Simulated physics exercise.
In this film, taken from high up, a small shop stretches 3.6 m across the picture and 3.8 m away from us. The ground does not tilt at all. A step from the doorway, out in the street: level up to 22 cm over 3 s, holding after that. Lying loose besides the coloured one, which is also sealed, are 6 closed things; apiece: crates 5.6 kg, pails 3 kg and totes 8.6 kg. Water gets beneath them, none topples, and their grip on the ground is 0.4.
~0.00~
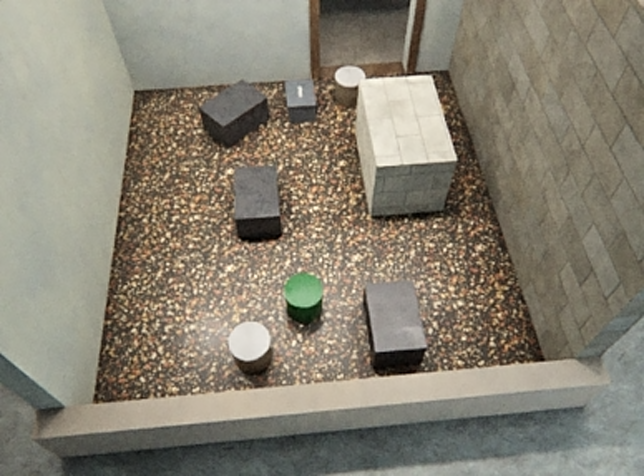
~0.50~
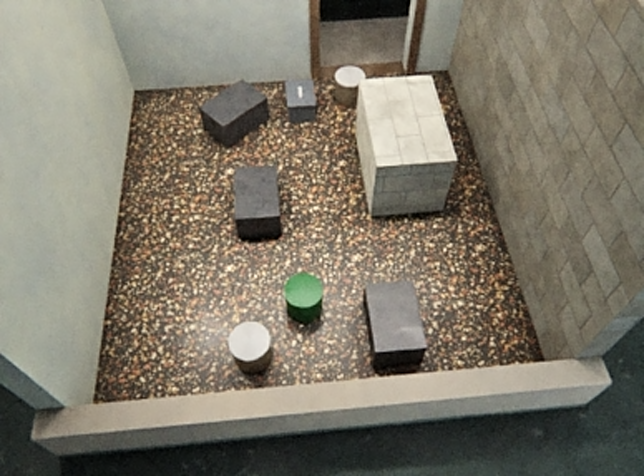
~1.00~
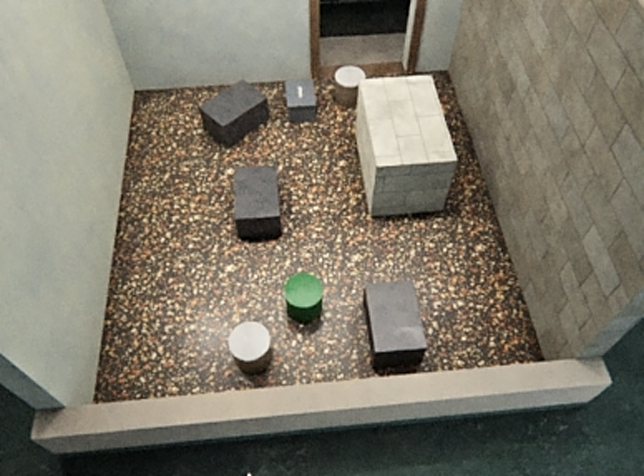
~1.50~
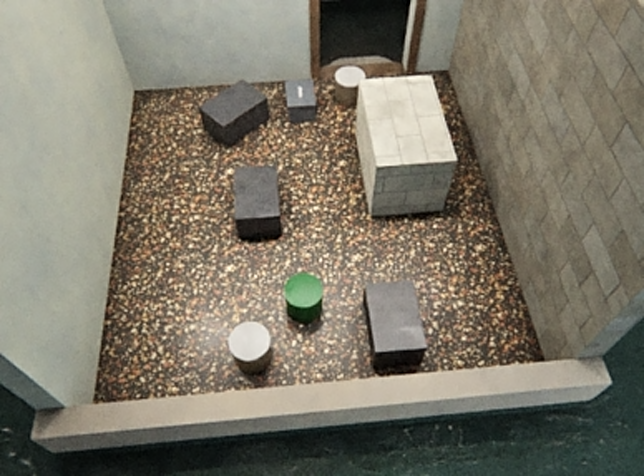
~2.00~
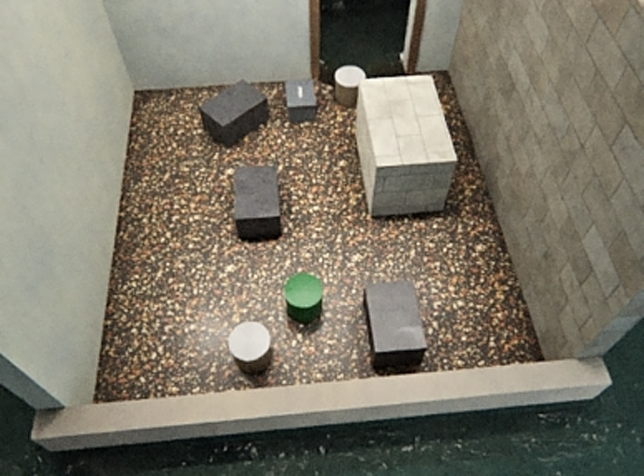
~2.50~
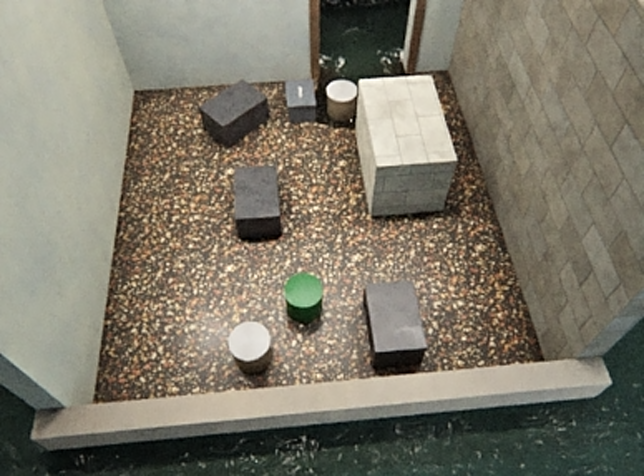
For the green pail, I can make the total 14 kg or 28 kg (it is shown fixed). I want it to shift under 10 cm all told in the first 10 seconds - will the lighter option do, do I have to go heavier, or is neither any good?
The lighter option will do.
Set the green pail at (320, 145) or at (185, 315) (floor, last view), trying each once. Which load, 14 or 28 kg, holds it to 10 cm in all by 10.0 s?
In turn: Only the heavier mass works; the lighter mass suffices.
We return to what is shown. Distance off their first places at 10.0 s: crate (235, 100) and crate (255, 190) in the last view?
50 cm and 120 cm respectively.
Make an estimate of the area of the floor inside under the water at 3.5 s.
Some 2.5 m2.
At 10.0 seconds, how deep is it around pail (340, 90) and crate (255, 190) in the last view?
I'd put it at 10 cm and 12 cm respectively.
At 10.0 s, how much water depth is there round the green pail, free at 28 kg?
Depth: Approx. 10 cm.
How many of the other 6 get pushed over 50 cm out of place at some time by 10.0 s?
The number is 5.
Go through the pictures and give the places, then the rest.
The green pail at (304, 290) rests on the ground; 0.0 m2 under water; 0 of 7 have shifted, in the first picture.
The green pail at (304, 290), on the bottom; water covers 0.0 m2; 0 of 7 have shifted, in the second picture.
The green pail at (304, 290) rests on the ground; water covers 0.0 m2; 0 of 7 have shifted, in the third picture.
The green pail at (304, 290), on the bottom; water covers 0.0 m2; 0 of 7 have shifted, in the fourth picture.
The green pail at (304, 290), on the bottom; 0.2 m2 under water; 0 of 7 have shifted, in the fifth picture.
The green pail at (304, 290), on the bottom; 0.7 m2 under water; 1 of 7 have shifted, in the sixth picture.
After 3.5 s the green pail would be 0 cm from its start with 14 kg and 0 cm from its start with 28 kg; 0 cm of water round it then.
After 4.5 s the green pail would be 0 cm from its start with 14 kg and 0 cm from its start with 28 kg; 2 cm of water round it then.
After 7.0 s the green pail would be 1 cm from its start with 14 kg and 0 cm from its start with 28 kg; 4 cm of water round it then.
After 10.0 s the green pail would be 0 cm from its start with 14 kg and 0 cm from its start with 28 kg; 10 cm of water round it then.
